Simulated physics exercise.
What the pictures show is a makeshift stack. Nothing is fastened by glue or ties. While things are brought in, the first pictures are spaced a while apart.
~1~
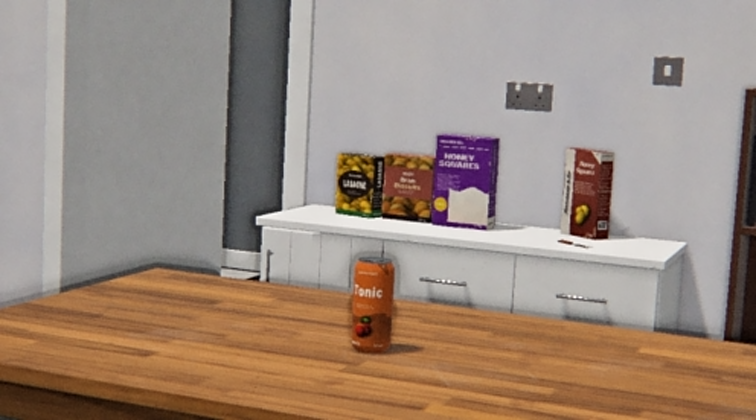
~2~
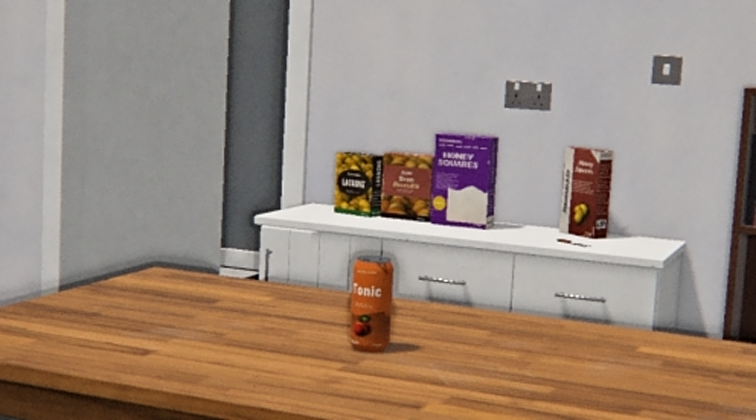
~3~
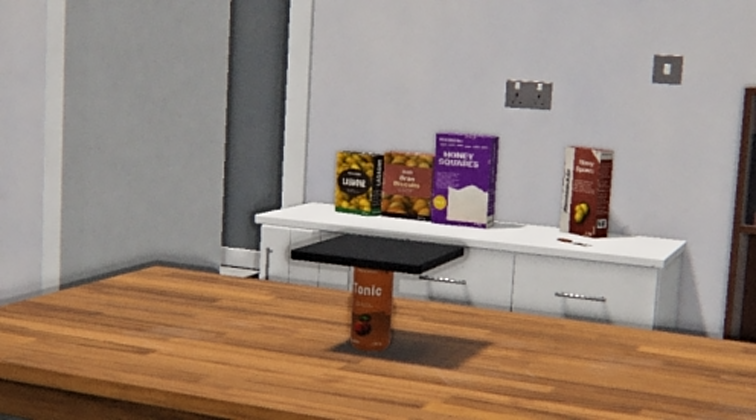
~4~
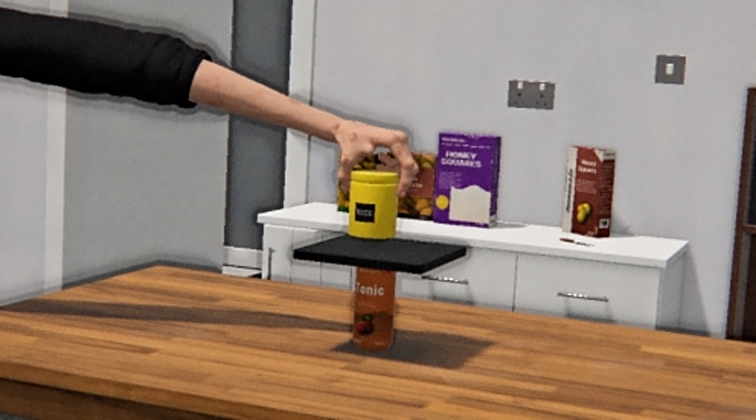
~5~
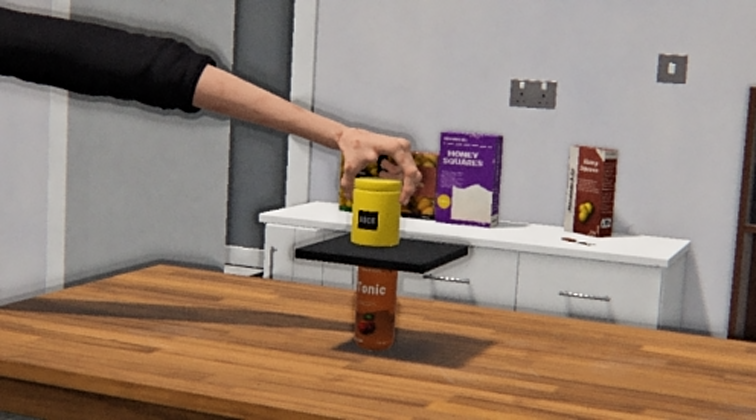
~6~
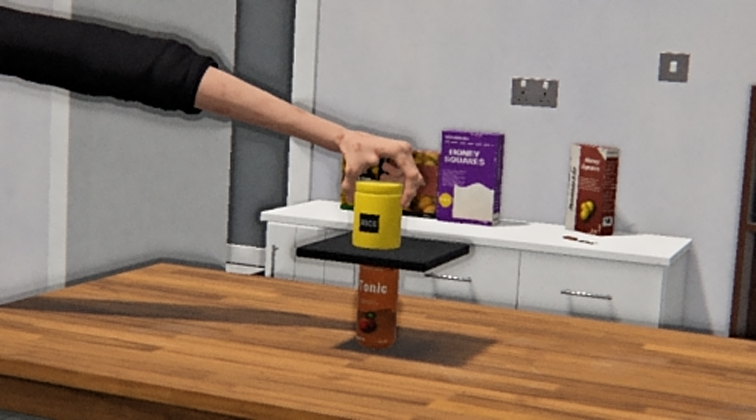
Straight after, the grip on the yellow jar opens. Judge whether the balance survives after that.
The balance survives.
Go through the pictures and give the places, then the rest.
In the first picture, the last thing is not in view yet; orange can (373, 305).
In the second picture, the last thing is not in view yet; orange can (372, 304).
In the third picture, the last thing is not in view yet; orange can (372, 303).
In the fourth picture, still above its spot; yellow jar (374, 204); orange can (374, 303).
In the fifth picture, still above its spot; yellow jar (377, 211); orange can (376, 302).
In the sixth picture, set down, still held; yellow jar (378, 214); orange can (378, 301).
Then, 0.20 s after the last picture, nothing has stirred.
Then, 0.50 s after the last picture, yellow jar resting near (378, 215).
At rest, all 3 in place. Seen from the same camera at the end, yellow jar near (378, 215). The stack holds.
